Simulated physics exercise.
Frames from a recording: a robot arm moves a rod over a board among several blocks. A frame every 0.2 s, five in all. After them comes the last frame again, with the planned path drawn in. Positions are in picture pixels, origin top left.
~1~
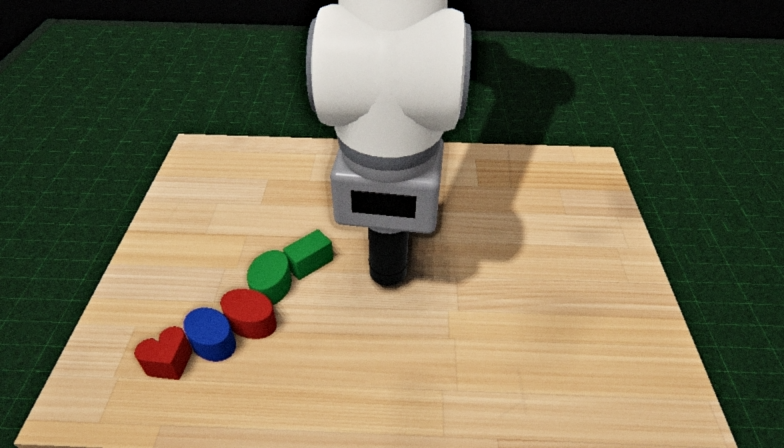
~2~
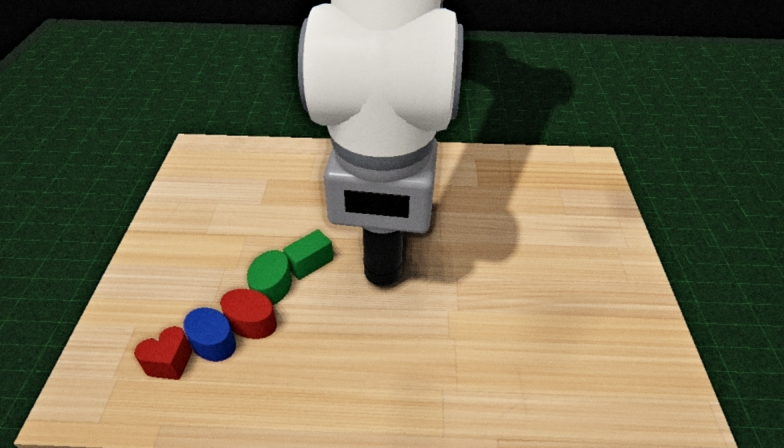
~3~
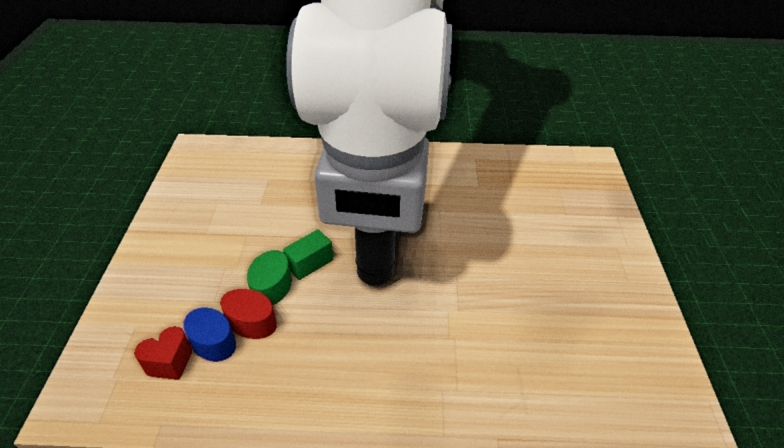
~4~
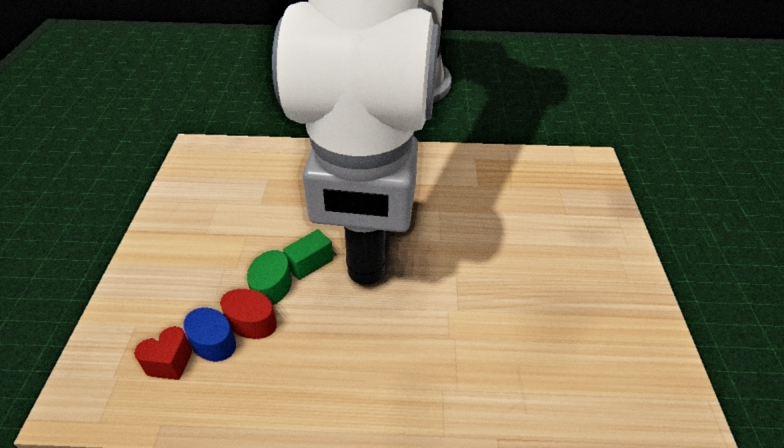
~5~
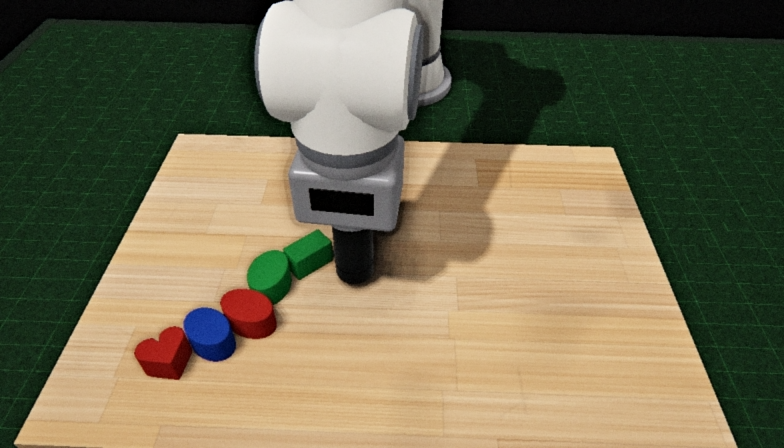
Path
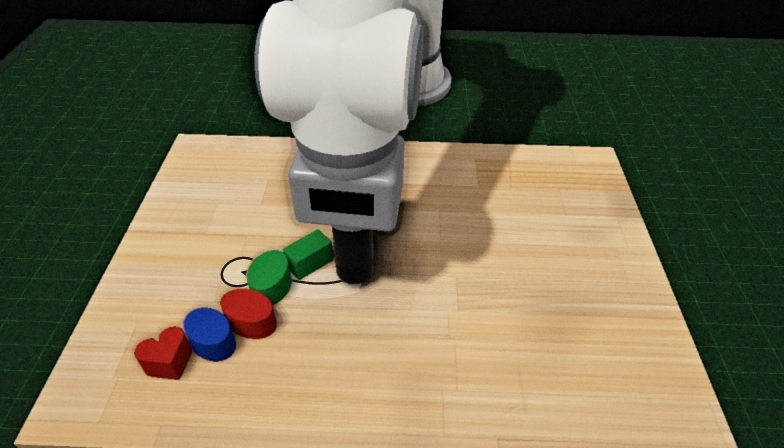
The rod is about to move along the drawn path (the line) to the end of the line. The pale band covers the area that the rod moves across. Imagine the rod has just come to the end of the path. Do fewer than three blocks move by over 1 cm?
In short: Yes.
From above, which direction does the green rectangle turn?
It swings round clockwise.
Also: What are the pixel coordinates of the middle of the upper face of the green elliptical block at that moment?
It comes to (201, 274).
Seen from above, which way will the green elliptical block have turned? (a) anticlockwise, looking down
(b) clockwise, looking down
That would be a.
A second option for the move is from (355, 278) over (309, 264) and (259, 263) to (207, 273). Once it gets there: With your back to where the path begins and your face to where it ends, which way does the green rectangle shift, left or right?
It will end up to the right.
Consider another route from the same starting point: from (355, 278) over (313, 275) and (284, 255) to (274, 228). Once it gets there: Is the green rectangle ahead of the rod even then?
It seems so.
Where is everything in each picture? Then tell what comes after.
The first picture shows lower end of the rod (388, 273), tops of blocks, red elliptical block (246, 304), green elliptical block (268, 268), green rectangle (307, 245).
The second picture shows rod (383, 272), blocks as before.
The third picture shows rod (375, 272), blocks as before.
The fourth picture shows rod (366, 271), blocks as before.
The fifth picture shows rod (355, 271), red elliptical block (246, 304), green elliptical block (268, 268), green rectangle (307, 245).
The drawn path runs from (355, 278) by way of (316, 284) and (278, 278) to (241, 272).
What follows on the original path. One third of the way, rod (315, 277); green rectangle (304, 243).
Two thirds of the way, rod (276, 271); green elliptical block (234, 269), turned 40° anticlockwise; green rectangle (299, 237), turned 40° clockwise.
At the end, rod (239, 265); red elliptical block not moved; green elliptical block (201, 274), turned 80° anticlockwise; green rectangle (299, 237), turned 40° clockwise.
